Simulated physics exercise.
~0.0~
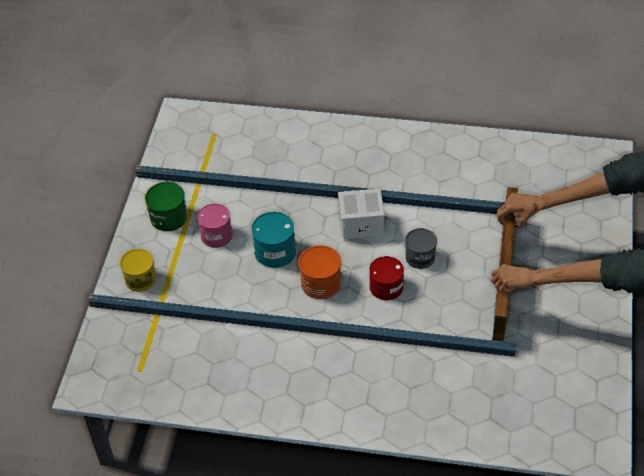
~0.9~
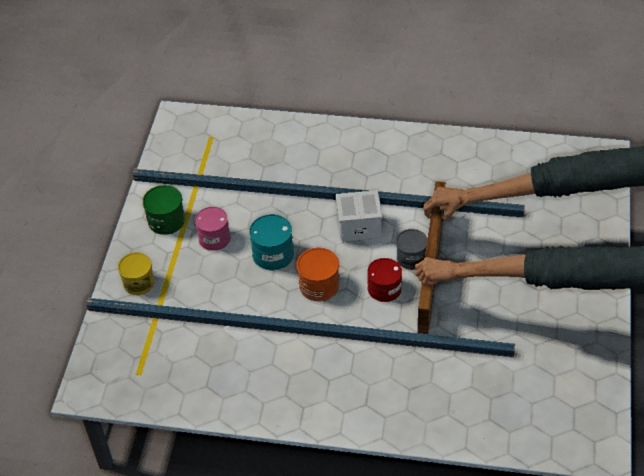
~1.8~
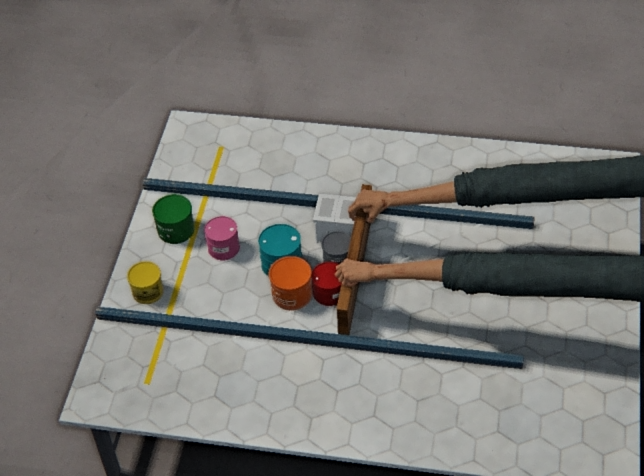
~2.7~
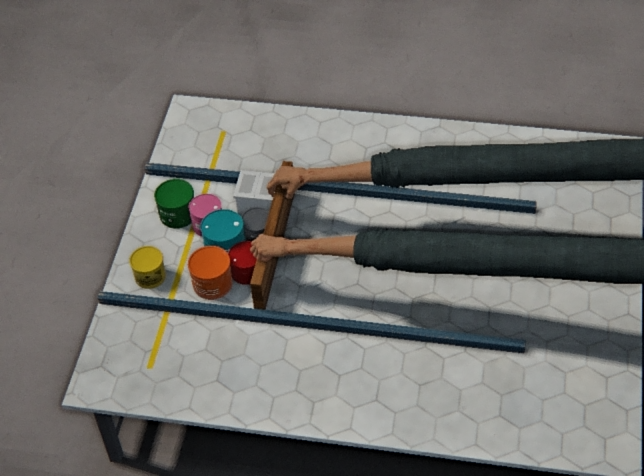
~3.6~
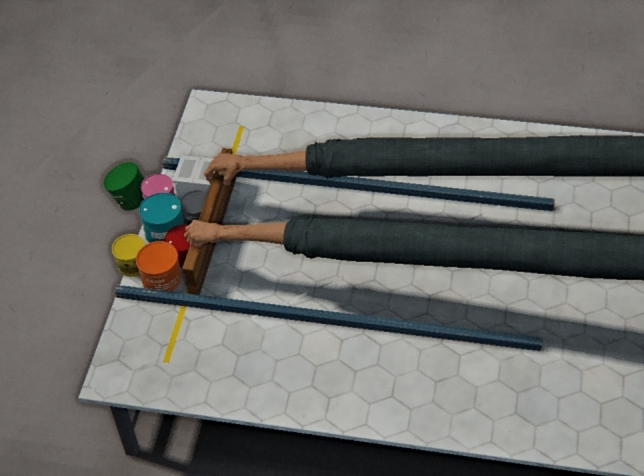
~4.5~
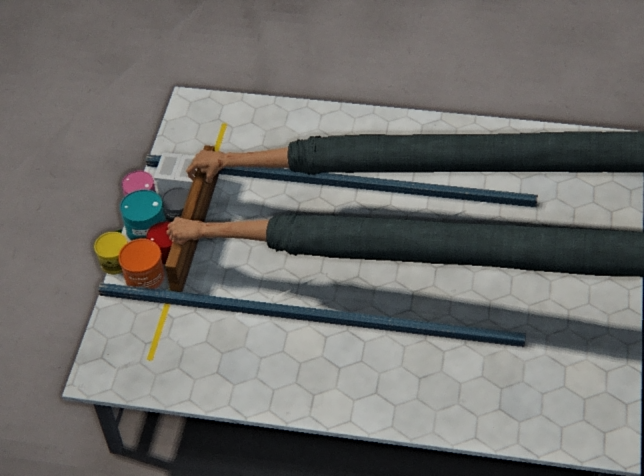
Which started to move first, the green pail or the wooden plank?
The wooden plank started to move first. The green pail stayed still until the plank had pushed the other things up close to the left end.
On a raised table with a white hexagon-tiled top, two hands slid an upright wooden plank left, gathering colorful pails, canisters and a white tote into a cluster and pushing them to the far edge, where the green pail went off.
